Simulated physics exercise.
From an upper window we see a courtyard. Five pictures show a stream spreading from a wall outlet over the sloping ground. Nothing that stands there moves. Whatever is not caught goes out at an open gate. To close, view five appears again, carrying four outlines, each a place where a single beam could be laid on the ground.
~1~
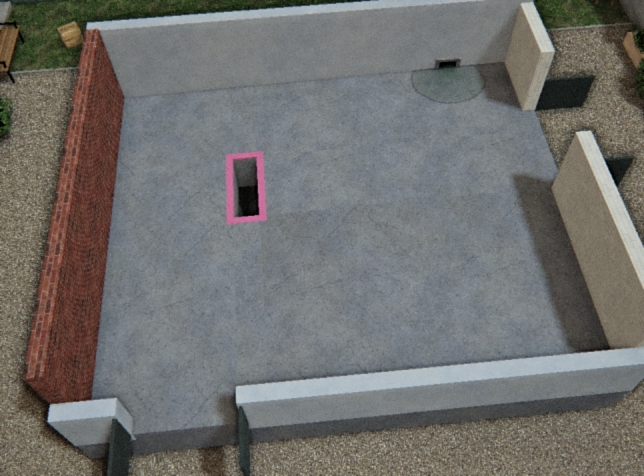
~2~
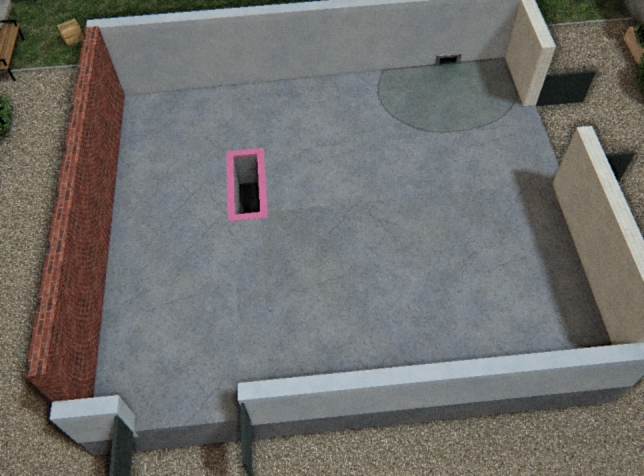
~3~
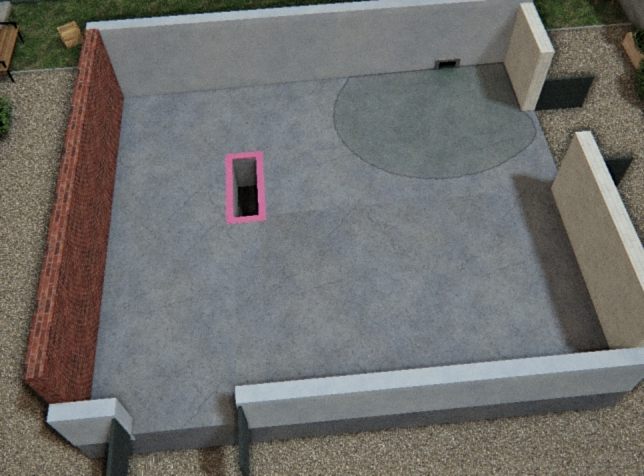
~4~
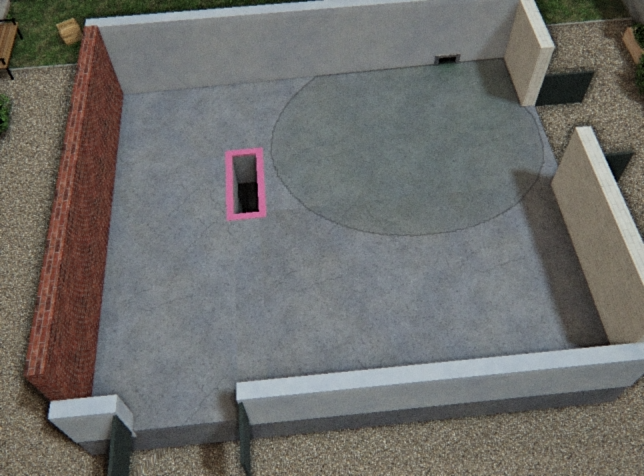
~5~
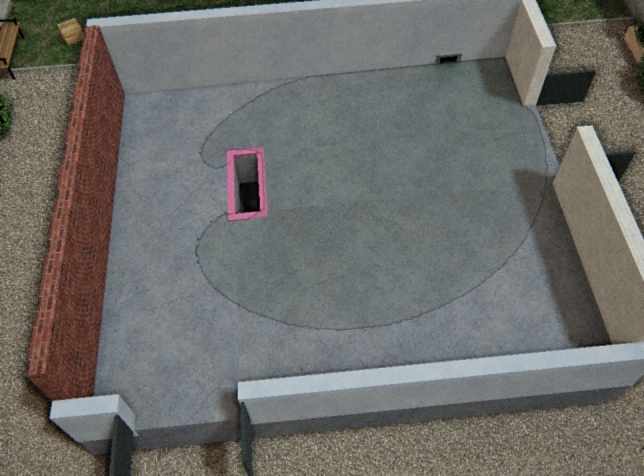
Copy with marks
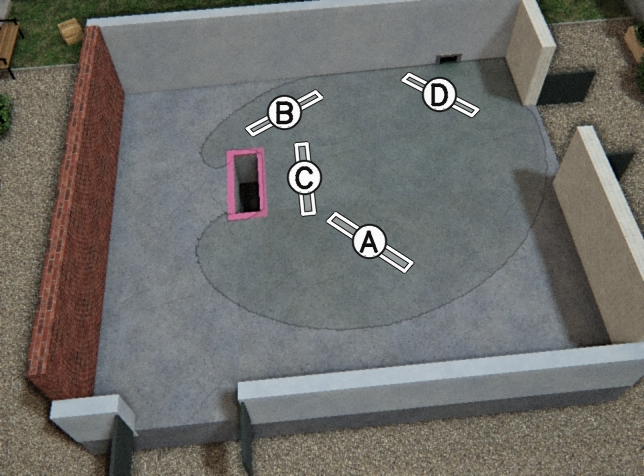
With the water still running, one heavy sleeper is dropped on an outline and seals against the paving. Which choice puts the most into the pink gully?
Position A.
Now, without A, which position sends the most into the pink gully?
B.
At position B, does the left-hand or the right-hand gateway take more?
The left gate.
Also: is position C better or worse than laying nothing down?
Position C is worse.
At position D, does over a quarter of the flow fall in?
No.
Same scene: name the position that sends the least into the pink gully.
C it is.
In white, A from (332, 217) to (408, 266); B from (250, 131) to (318, 94); C from (308, 213) to (301, 144); D from (406, 77) to (474, 112).
With A, about 44 % of the stream goes into the pink gully, about 52 % out by the gates.
With B, about 28 % of the stream goes into the pink gully, about 68 % out by the gates.
With C, about 8 % of the stream goes into the pink gully, about 87 % out by the gates.
With D, about 15 % of the stream goes into the pink gully, about 79 % out by the gates.
